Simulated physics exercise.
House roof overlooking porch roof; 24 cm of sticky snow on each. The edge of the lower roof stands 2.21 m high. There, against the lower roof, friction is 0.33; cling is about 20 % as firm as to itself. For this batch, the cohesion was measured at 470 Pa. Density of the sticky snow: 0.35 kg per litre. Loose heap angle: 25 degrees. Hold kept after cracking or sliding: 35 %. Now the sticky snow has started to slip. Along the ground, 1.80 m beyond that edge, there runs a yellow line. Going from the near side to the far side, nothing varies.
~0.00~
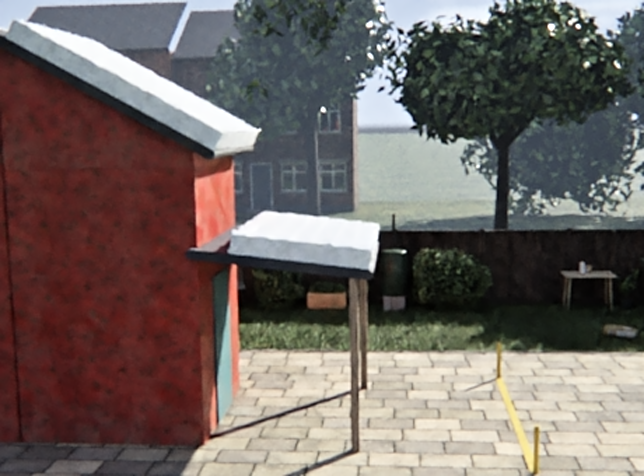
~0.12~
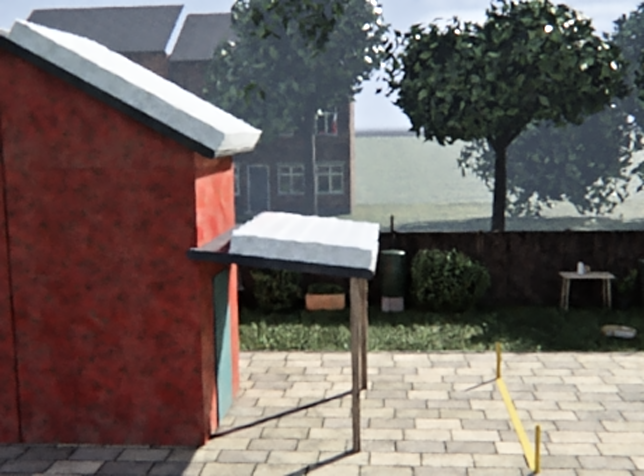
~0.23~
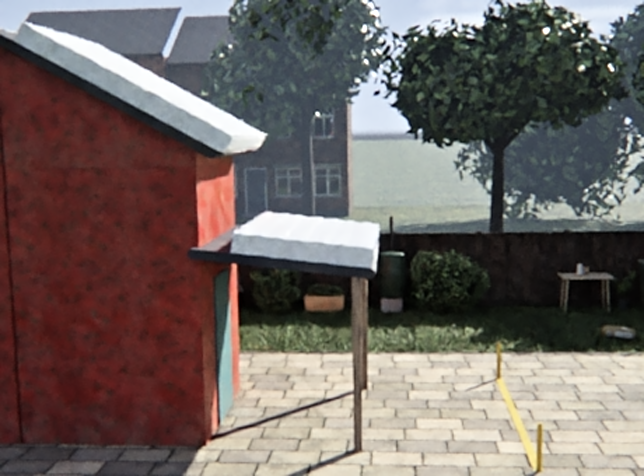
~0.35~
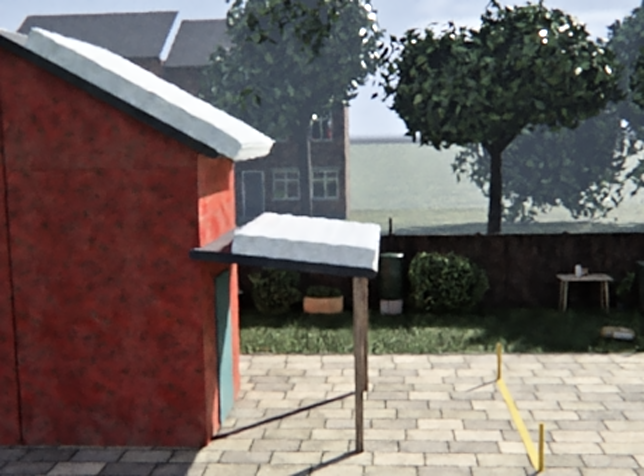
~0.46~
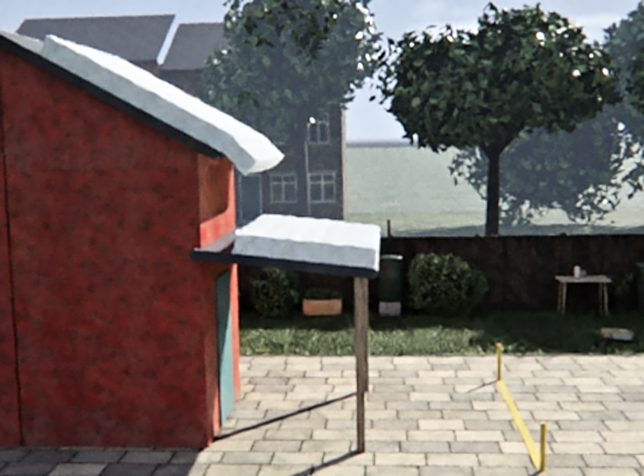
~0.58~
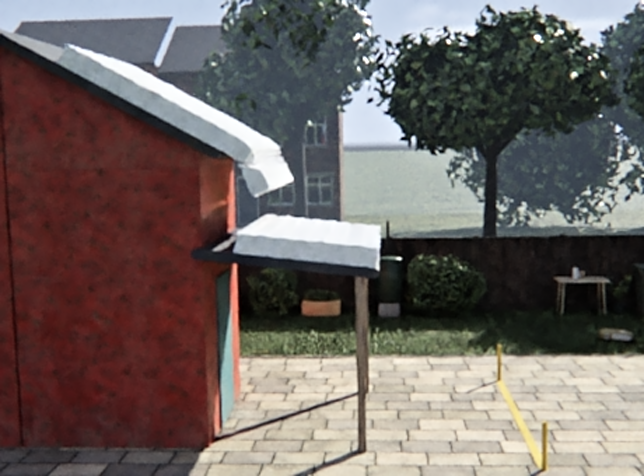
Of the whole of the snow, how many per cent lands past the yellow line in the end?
I would say roughly 35 % of it ends past the line.
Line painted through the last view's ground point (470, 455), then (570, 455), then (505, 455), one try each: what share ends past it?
Roughly 50 %, then 25 %, then 45 %.
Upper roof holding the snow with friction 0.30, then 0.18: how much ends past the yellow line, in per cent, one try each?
I'd say 14 %, followed by 25 %.
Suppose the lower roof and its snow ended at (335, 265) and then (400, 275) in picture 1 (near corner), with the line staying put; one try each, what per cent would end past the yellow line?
Close to 35 % on the first try, close to 30 % on the next.
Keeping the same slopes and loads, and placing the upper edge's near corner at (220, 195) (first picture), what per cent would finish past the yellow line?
It would then be around 12 percent.
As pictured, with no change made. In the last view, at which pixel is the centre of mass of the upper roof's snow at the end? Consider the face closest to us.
About (514, 395).
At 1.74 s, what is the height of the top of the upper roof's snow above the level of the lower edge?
0.5 m or thereabouts.
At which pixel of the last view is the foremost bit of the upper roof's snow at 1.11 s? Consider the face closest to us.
It shows up near (366, 241) in the last picture.
By 1.11 s, none is below the lower edge and 0 % is past the line.
By 1.74 s, 32 % is below the lower edge and 0 % is past the line.
By 2.37 s, 63 % is below the lower edge and 35 % is past the line.
By 3.00 s, 63 % is below the lower edge and 35 % is past the line.
By 3.10 s, at the end, 63 % is below the lower edge and 35 % is past the line.
